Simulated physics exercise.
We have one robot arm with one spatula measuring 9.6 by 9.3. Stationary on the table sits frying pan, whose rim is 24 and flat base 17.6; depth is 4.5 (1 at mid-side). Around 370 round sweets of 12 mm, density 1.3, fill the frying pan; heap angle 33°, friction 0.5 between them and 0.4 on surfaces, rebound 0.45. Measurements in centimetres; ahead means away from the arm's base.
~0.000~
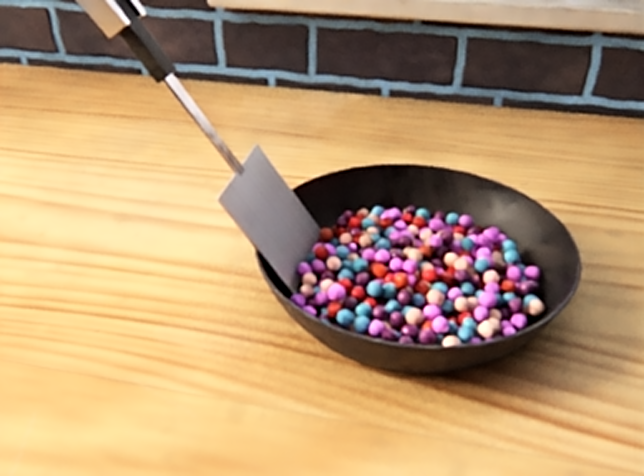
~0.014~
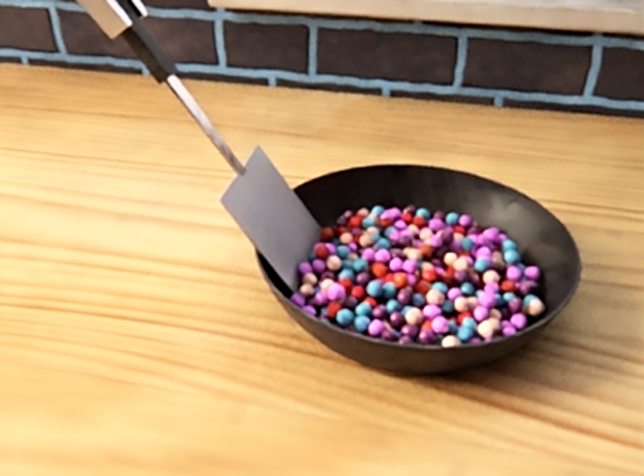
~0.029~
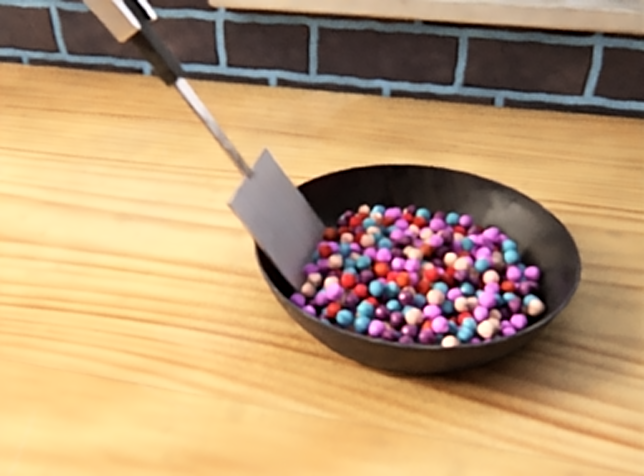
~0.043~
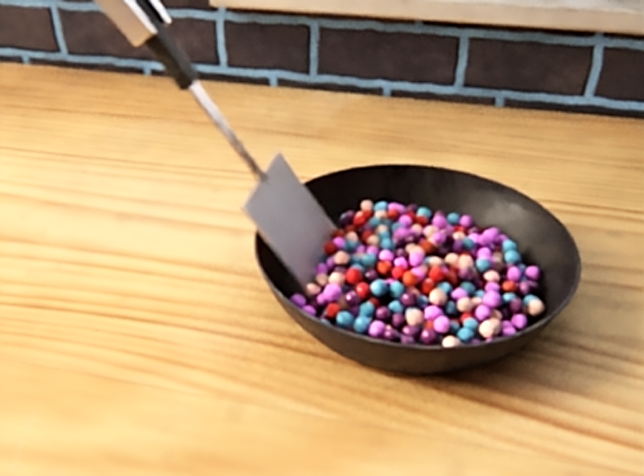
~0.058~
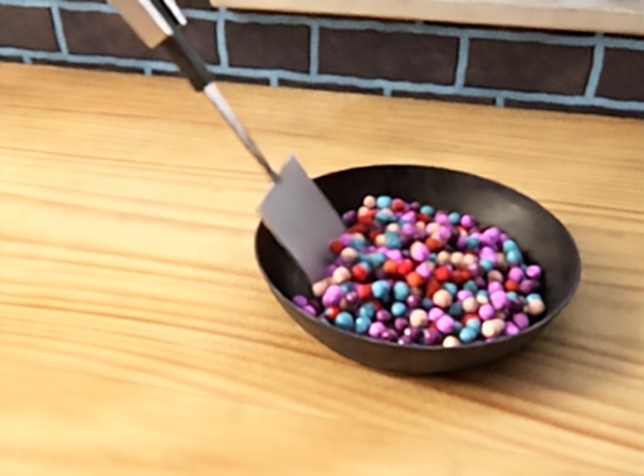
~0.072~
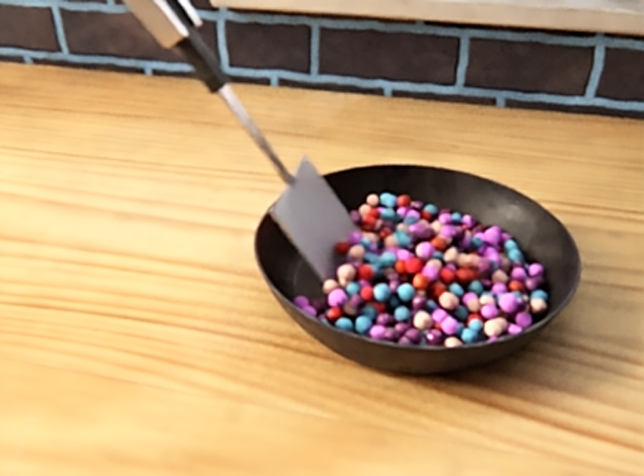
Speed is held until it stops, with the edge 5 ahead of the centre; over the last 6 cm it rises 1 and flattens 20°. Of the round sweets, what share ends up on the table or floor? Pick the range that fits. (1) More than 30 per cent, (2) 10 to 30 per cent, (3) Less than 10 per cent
The answer is 3.
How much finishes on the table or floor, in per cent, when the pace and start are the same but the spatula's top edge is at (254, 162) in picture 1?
About 0 per cent.
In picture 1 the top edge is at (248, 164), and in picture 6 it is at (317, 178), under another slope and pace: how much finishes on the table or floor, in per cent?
Some 5 per cent.
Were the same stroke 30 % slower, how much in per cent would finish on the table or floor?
In that case, around 0 per cent would end on the table or floor.
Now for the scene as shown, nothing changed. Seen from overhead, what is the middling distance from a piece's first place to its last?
The value is roughly 4 cm.
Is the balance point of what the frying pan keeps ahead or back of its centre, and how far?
4.5 cm ahead.
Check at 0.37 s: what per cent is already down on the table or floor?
Roughly 0 percent of it.
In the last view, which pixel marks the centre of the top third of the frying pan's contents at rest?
Pixel estimate: About (508, 265).
By 0.11 s, sloping 54°, highest piece 5 above the table; 371 in the frying pan.
By 0.15 s, sloping 45°, highest piece 5 above the table; 371 in the frying pan.
By 0.37 s, sloping 35°, highest piece 5 above the table; 364 in the frying pan, 6 on the table or floor, 1 on the blade or in flight.
By 1.42 s, sloping 35°, highest piece 5 above the table; 364 in the frying pan, 7 on the table or floor.
Final count, 364 in the frying pan, 7 on the table or floor. That is 2 % on the table or floor.
